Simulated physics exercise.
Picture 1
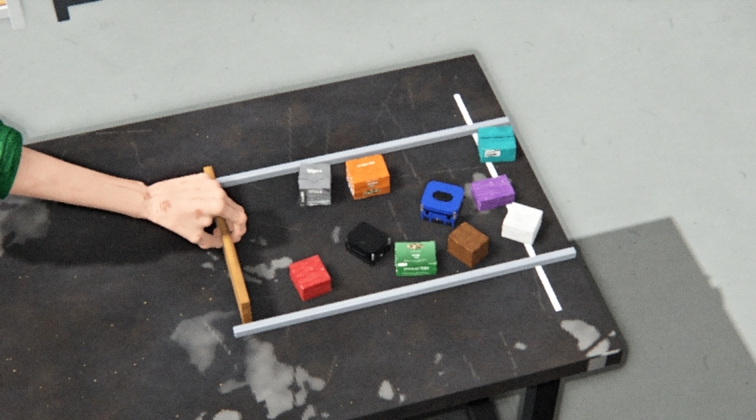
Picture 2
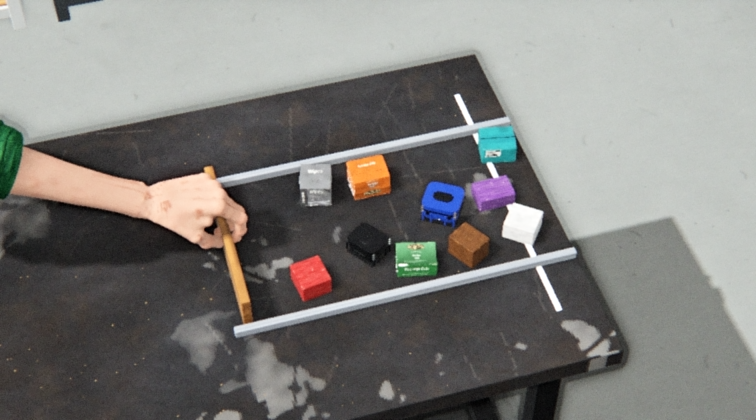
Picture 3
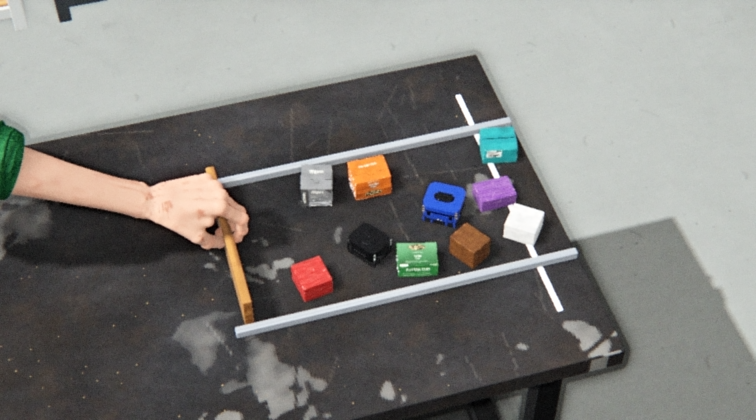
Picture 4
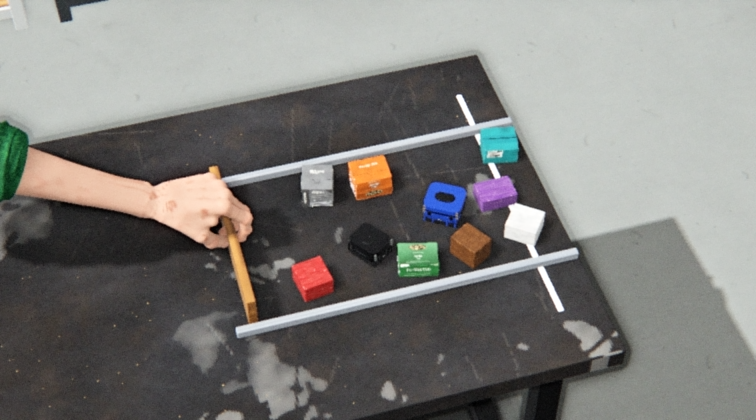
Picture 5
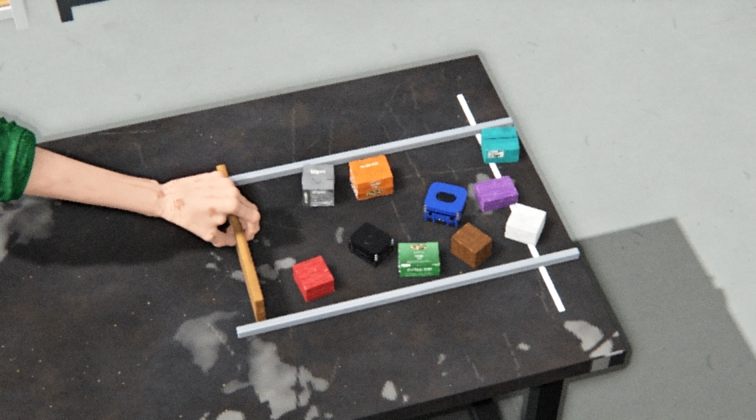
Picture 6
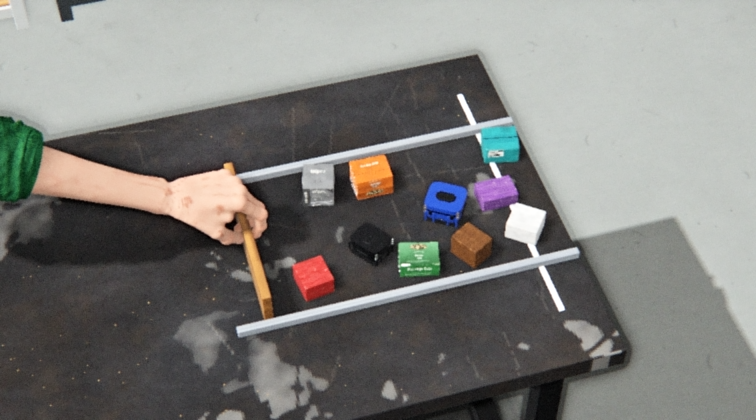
A hand in a green sleeve grips an upright wooden board at the left of a dark, worn table, seen from above at an angle against a grey floor. Between two pale rails lie small grey, orange, red, black, green, blue, brown, purple, white and turquoise objects, with white tape crossing at the right. The hand slides the board slightly rightward, while the objects and view stay nearly still.
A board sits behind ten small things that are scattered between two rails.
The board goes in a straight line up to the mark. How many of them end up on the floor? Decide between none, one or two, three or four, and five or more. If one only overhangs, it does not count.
Decision: Five or more.
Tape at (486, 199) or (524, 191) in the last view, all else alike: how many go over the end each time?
First try 4, second try 7.
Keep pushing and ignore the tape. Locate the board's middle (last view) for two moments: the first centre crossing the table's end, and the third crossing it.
At the first moment about (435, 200), at the next about (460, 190).
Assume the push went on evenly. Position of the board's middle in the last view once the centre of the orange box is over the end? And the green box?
Around (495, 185) first and around (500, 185) second.
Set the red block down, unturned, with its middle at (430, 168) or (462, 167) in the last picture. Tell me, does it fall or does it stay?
In the two tries the red block ends up below and ends up below, in that order.
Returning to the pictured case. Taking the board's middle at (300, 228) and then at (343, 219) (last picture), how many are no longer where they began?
1 and 4.
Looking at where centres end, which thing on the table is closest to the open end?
Nearest at the end: The blue case.
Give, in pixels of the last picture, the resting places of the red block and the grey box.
Near (542, 228) and (502, 142).
Soon after, none off yet; turquoise box at rest near (500, 145); white block at rest near (526, 224); purple block at rest near (496, 193).
Then, none off yet; turquoise box at rest near (500, 145); white block moved about its own width near (554, 216); purple block moved a little near (514, 187).
At rest, the number that fall off is five or more; fallen, orange box, green box, brown block, purple block, white block and turquoise box.
